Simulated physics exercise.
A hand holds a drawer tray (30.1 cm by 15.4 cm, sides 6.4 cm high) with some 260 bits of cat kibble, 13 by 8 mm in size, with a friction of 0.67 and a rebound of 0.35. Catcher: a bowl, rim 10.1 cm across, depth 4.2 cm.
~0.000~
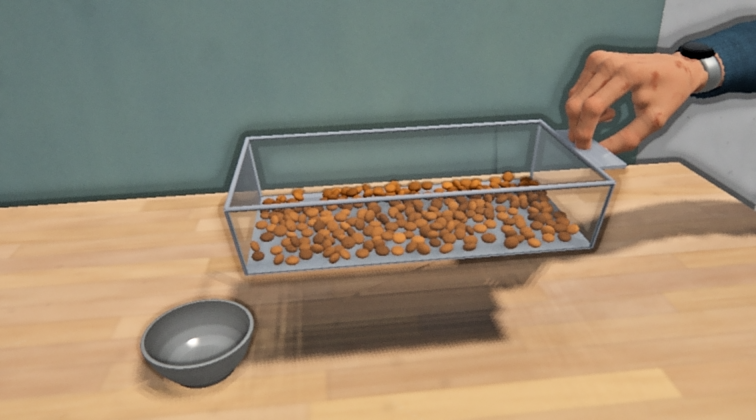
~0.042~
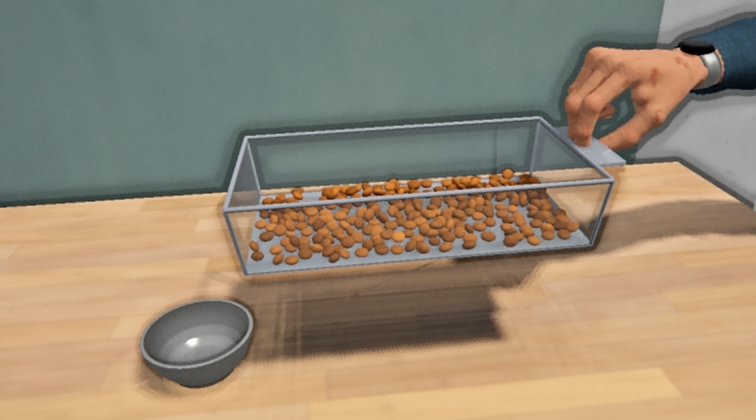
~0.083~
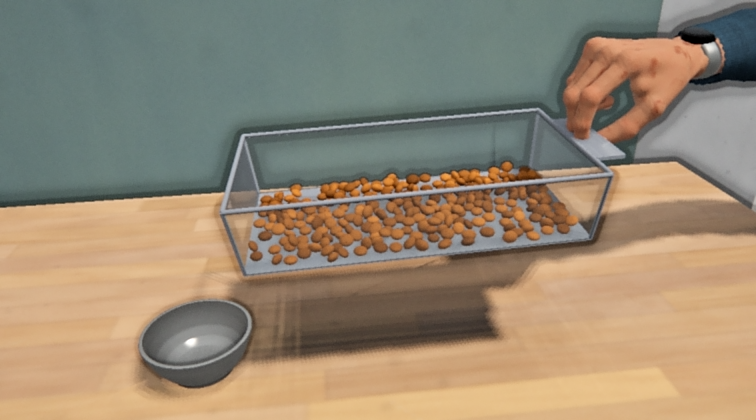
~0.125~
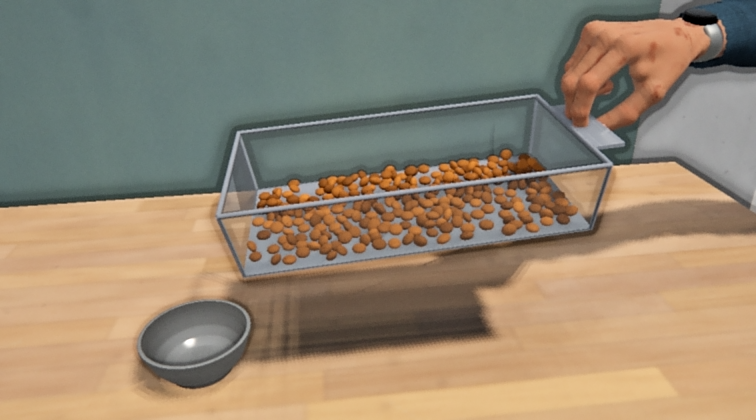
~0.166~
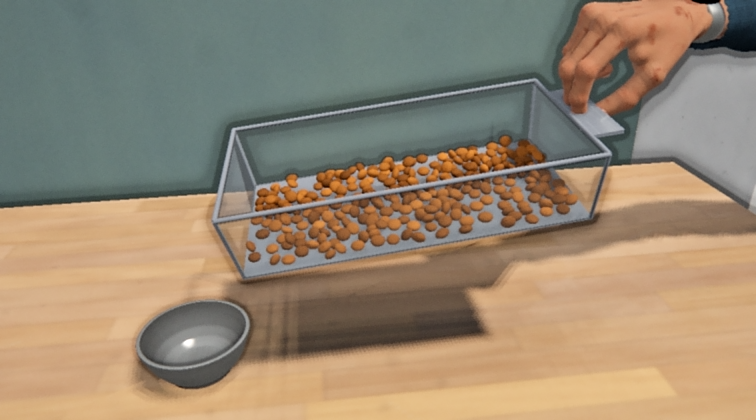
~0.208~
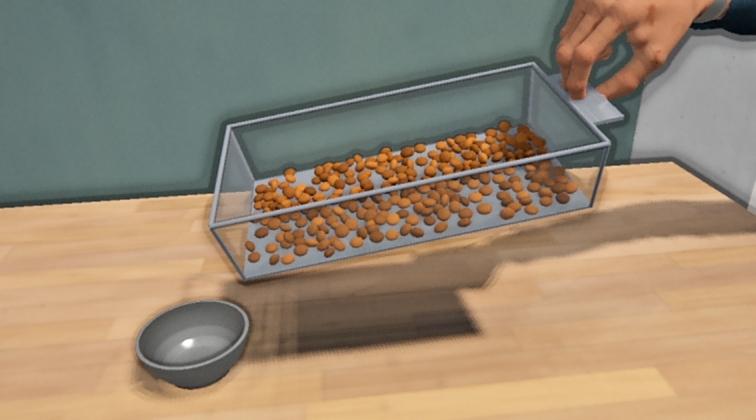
On a wooden surface, a hand tilts a clear tray of brown pieces toward the left.
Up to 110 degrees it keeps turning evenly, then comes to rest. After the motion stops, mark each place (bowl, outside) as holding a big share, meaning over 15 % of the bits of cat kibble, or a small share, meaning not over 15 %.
Bowl: Small share; outside everything: Big share.
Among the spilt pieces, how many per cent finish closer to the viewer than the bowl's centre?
Close to 100 per cent of the spill.
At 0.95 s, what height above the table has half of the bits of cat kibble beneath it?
That would be some 18 centimetres.
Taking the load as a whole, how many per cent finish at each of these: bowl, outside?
Bowl 0; outside 100.
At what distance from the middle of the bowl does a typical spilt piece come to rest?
12 cm.
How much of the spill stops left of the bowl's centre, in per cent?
About 40%.
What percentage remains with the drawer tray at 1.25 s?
Roughly 60 per cent.
After 0.61 s, tilt 47 degrees; drawer tray 100 %; middle of all pieces near (362, 156).
Then, at 0.95 s, tilt 76 degrees; drawer tray 100 %; middle of all pieces near (271, 229).
After 1.25 s, tilt 102 degrees; drawer tray 60 %, outside 25 %, in the air 10 %; middle of all pieces near (218, 321).
After 1.55 s, tilt 110 degrees; drawer tray 20 %, outside 75 %, in the air 5 %; middle of all pieces near (188, 413).
At rest (2.7 s), drawer tray 0 %, outside 100 %, bowl 0 %.
